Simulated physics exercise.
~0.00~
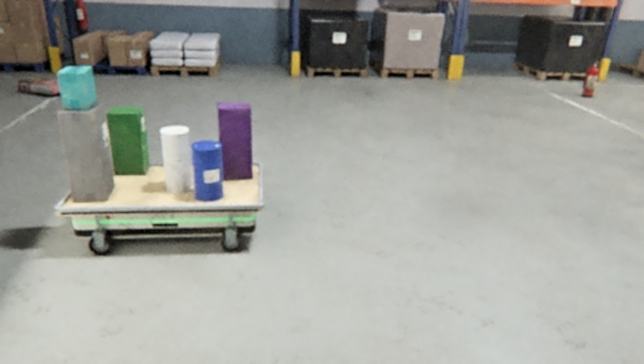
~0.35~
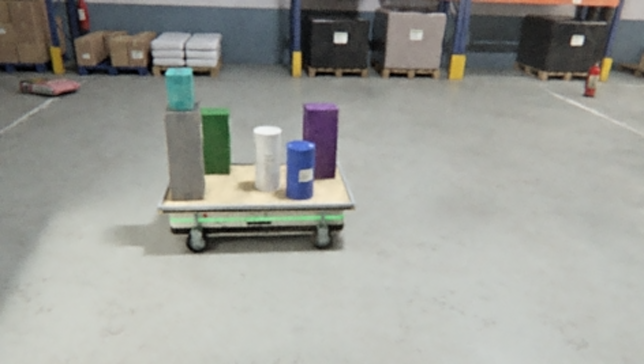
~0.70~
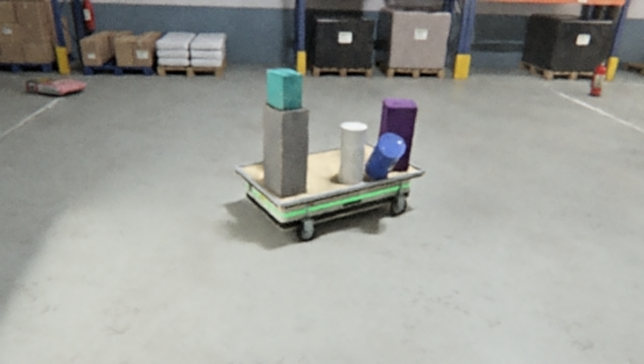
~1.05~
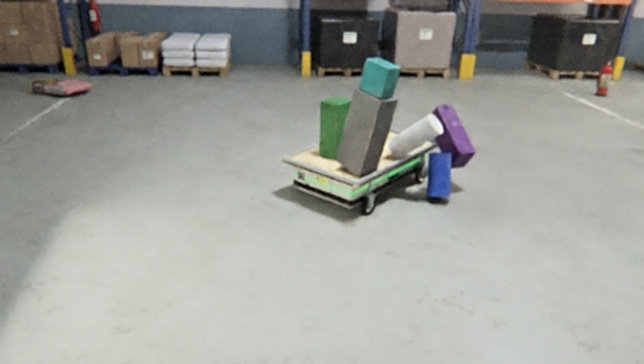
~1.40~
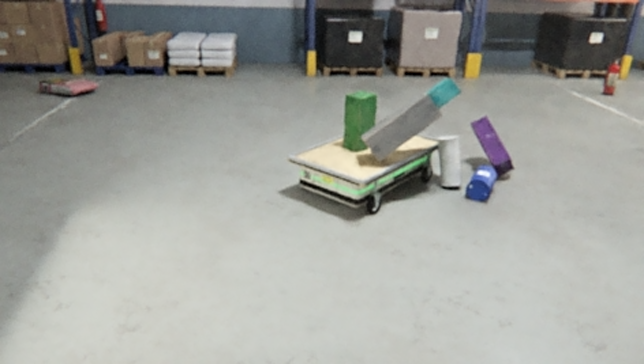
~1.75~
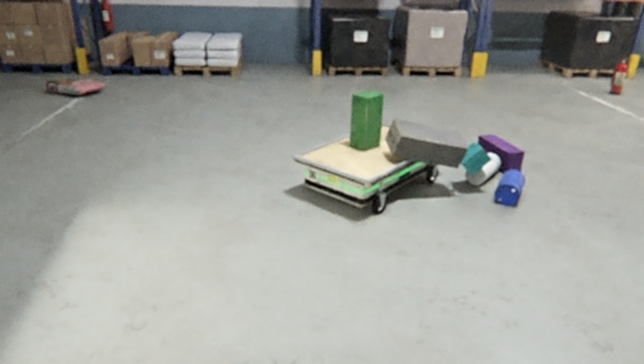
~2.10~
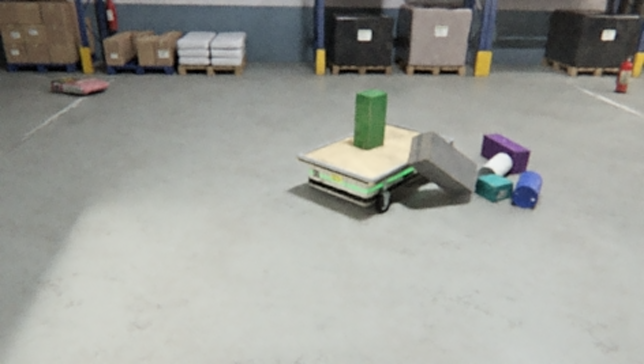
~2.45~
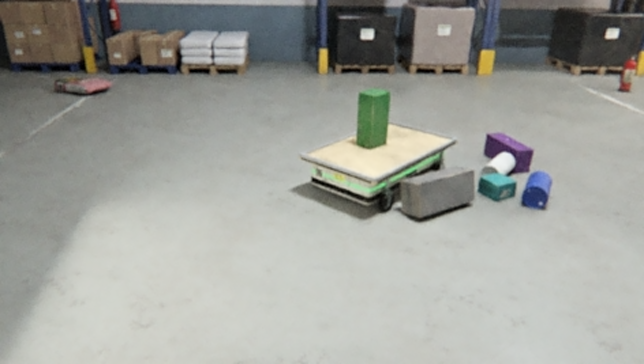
In a warehouse with a grey floor, seen from slightly above with pallets and racking along the far wall, a low flat cart rolls rightward. It carries a tall grey box with a turquoise box on top at the left, a green box behind, white and blue canisters, and a purple box at the right. As the cart swings away, the blue canister tips off, followed by the purple box and white canister. The grey box topples, dropping the turquoise one, then slides off the stopped cart. Only the green box remains standing aboard; the others lie on the floor.
